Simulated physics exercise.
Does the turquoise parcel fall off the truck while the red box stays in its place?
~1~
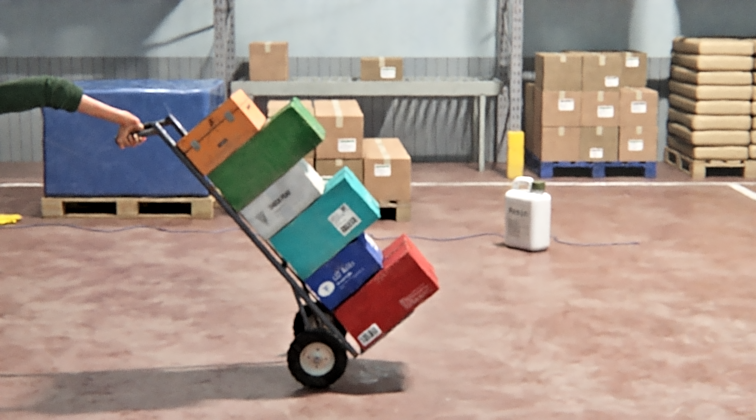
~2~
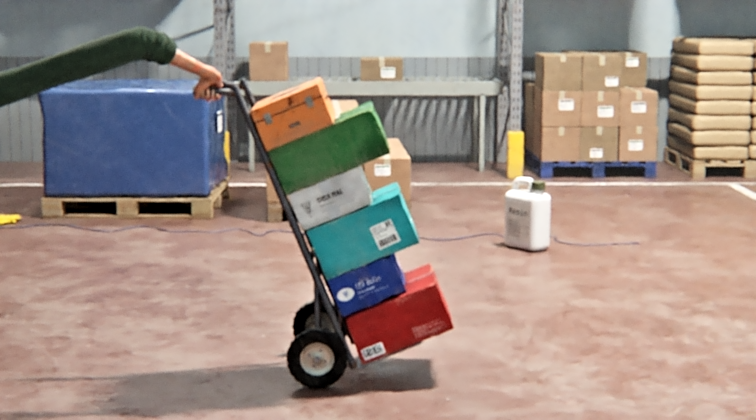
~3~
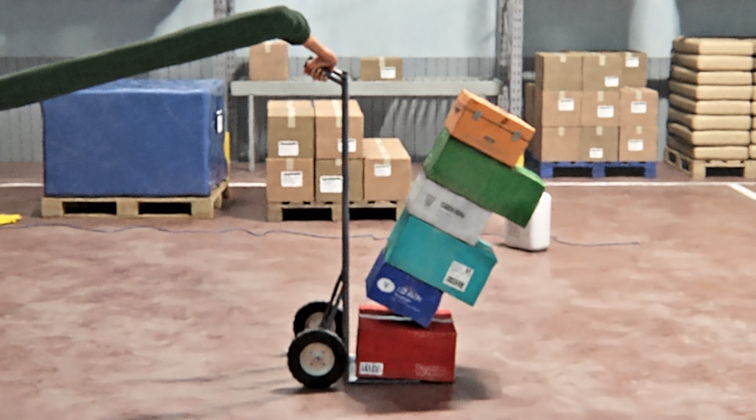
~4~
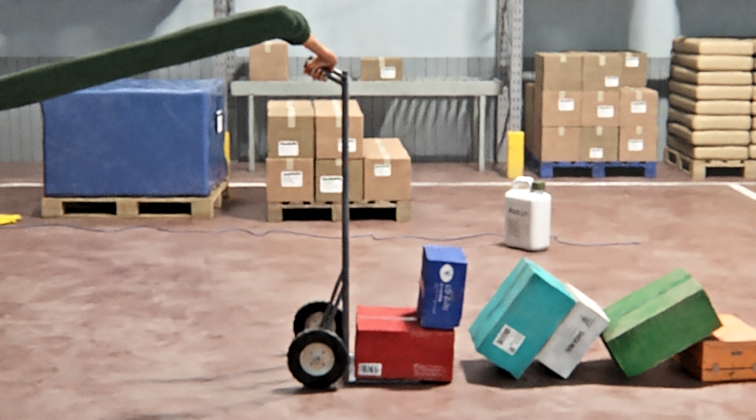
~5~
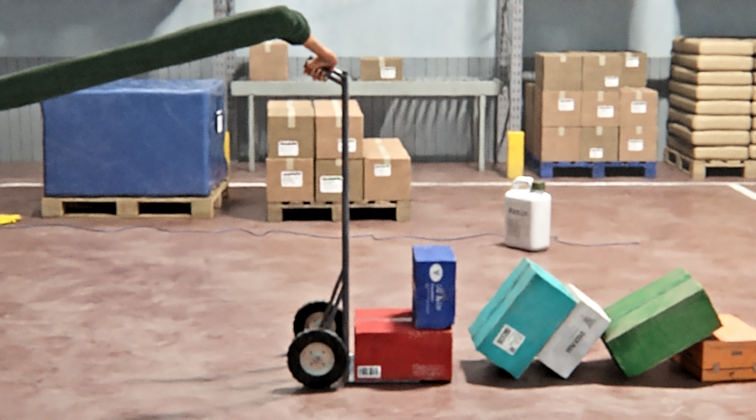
Yes, the turquoise parcel ends up on the floor to the right of the truck. The red box stays in its place at the bottom of the truck.
In the video, a green-sleeved arm swings a tilted sack truck upright with six stacked items aboard; the stack topples right, leaving the orange, green, white and turquoise items on the floor and the blue parcel tipped over atop the red box.
